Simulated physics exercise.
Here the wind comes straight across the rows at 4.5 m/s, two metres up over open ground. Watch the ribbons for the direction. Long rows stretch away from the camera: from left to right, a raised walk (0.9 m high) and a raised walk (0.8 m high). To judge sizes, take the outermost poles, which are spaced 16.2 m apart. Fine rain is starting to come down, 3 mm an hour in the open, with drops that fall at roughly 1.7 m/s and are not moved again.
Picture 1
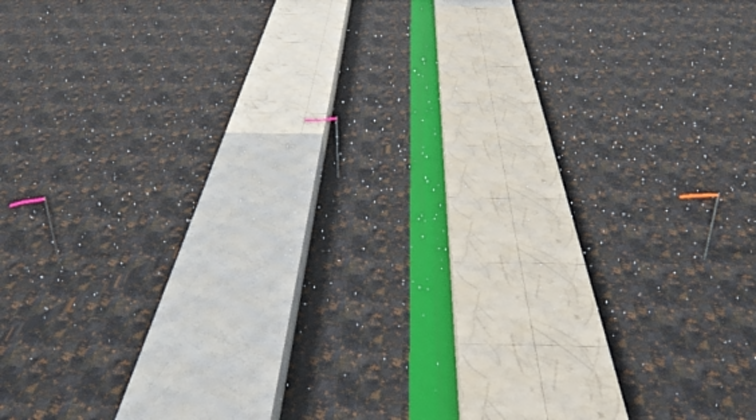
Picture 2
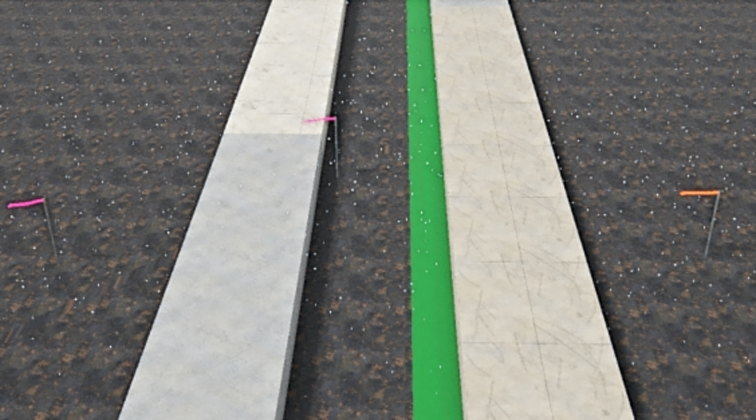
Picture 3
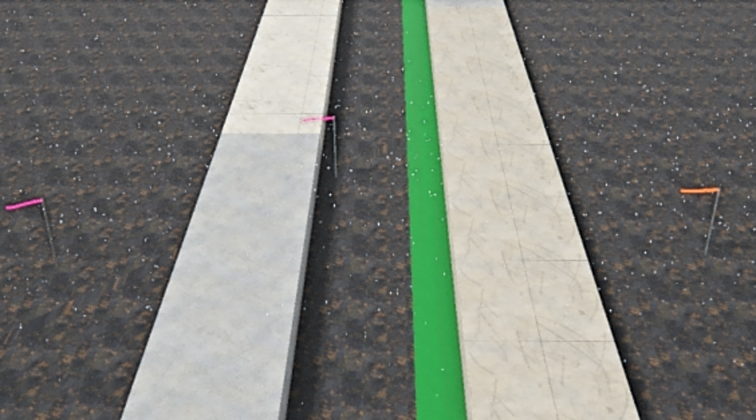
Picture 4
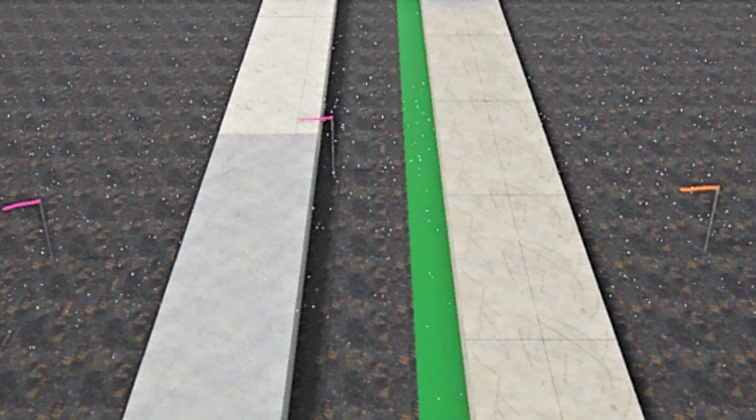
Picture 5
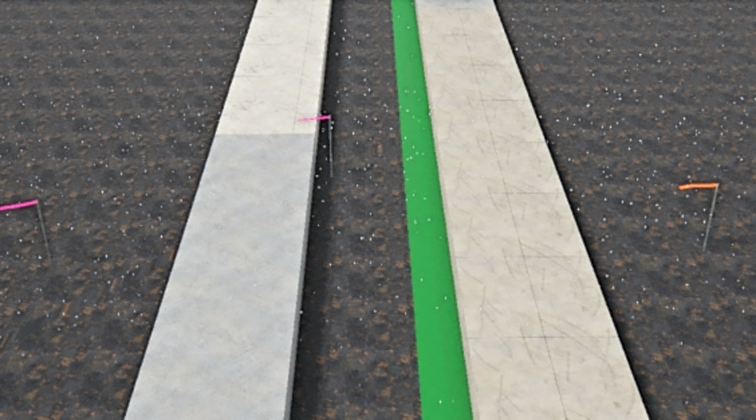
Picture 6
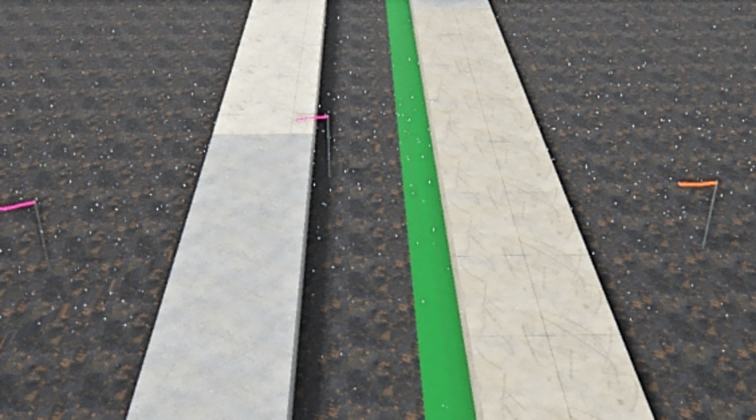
The footage shows two pale raised walks with a green strip between them on dark ground, as pink and orange ribbons on thin poles stream left, barely fluttering, amid scattered white specks while the view shifts slightly.
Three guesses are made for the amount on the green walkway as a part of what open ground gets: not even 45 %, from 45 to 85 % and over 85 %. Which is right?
The share there: Between 45 and 85 % of the open amount.
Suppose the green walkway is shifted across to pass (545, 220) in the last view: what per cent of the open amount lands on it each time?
It would get around 70 percent.
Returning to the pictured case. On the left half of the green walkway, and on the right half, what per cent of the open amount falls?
Roughly 85 percent on the left and roughly 30 percent on the right.
In 10 minutes the green walkway collects 0.3 mm against 0.5 mm in the open.
In 30 minutes the green walkway collects 0.9 mm against 1.5 mm in the open.
In 60 minutes the green walkway collects 1.7 mm against 3.0 mm in the open, so the green walkway has 57 % of the open amount; the left half of it has 86 %, the right half 28 %.
